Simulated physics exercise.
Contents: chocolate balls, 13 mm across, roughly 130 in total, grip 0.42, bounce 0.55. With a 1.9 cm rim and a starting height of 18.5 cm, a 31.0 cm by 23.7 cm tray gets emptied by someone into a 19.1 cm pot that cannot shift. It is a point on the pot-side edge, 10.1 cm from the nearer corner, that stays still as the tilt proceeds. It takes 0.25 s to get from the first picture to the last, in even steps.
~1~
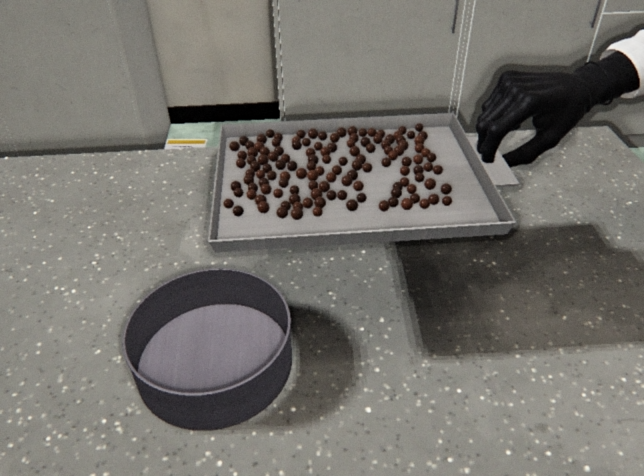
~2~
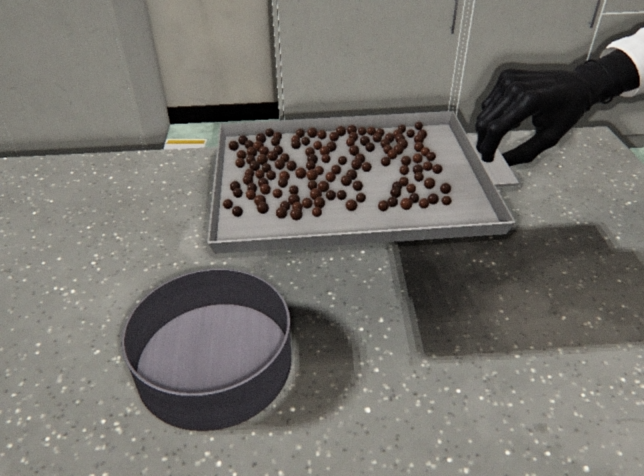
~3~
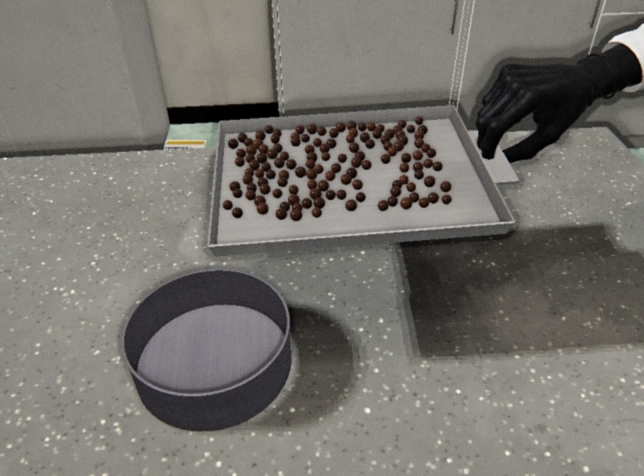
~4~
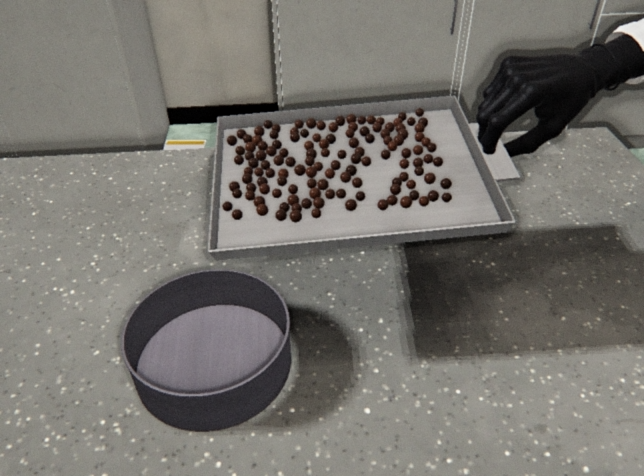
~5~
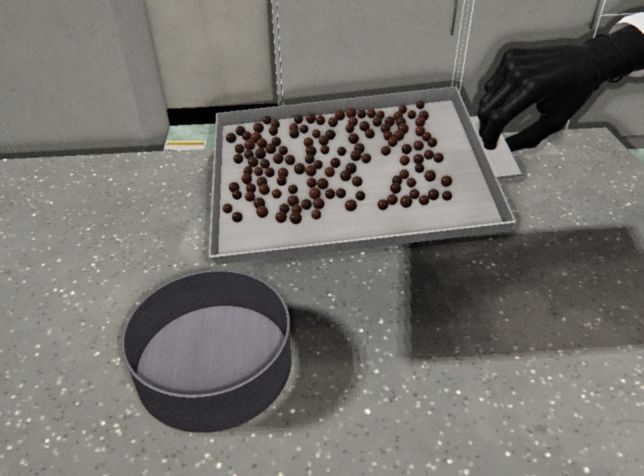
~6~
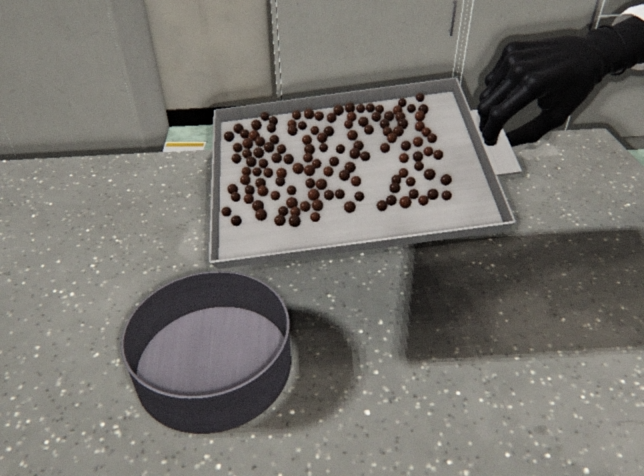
A tray scattered with small brown balls slowly tilted toward the viewer, held at its right side by a black-gloved hand, while the balls barely shifted and the round dark pot below stayed still.
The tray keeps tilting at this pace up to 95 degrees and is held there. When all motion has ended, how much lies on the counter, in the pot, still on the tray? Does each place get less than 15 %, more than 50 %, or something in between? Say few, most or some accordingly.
Counter: Some. Pot: Most. Tray: Few.
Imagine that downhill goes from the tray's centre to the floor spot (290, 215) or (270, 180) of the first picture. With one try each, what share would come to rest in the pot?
Roughly 100 % for the first direction, roughly 20 % for the second.
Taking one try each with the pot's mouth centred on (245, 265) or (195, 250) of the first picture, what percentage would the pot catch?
Estimates: 50 in a hundred and 5 in a hundred.
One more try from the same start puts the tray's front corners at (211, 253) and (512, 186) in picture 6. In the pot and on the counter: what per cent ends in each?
Final per cent - pot 100, counter 0.
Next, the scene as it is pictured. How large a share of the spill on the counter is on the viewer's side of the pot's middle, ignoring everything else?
Share: Roughly 60 %.
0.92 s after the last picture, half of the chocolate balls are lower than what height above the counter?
I'd say near 18 cm.
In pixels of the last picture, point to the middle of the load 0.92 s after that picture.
At about (292, 233).
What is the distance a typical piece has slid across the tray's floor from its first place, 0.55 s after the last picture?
It has moved some 10 cm from its start.
Then, 0.55 s after the last picture, tilt 52 degrees; the tray holds 100 %, the pot 0 %.
Then, 0.92 s after the last picture, tilt 78 degrees; the tray holds 90 %, the pot 5 %.
Then, 1.37 s after the last picture, tilt 95 degrees; the tray holds 15 %, the pot 50 %.
In the end, counter 40 %, pot 60 %, tray 0 %.
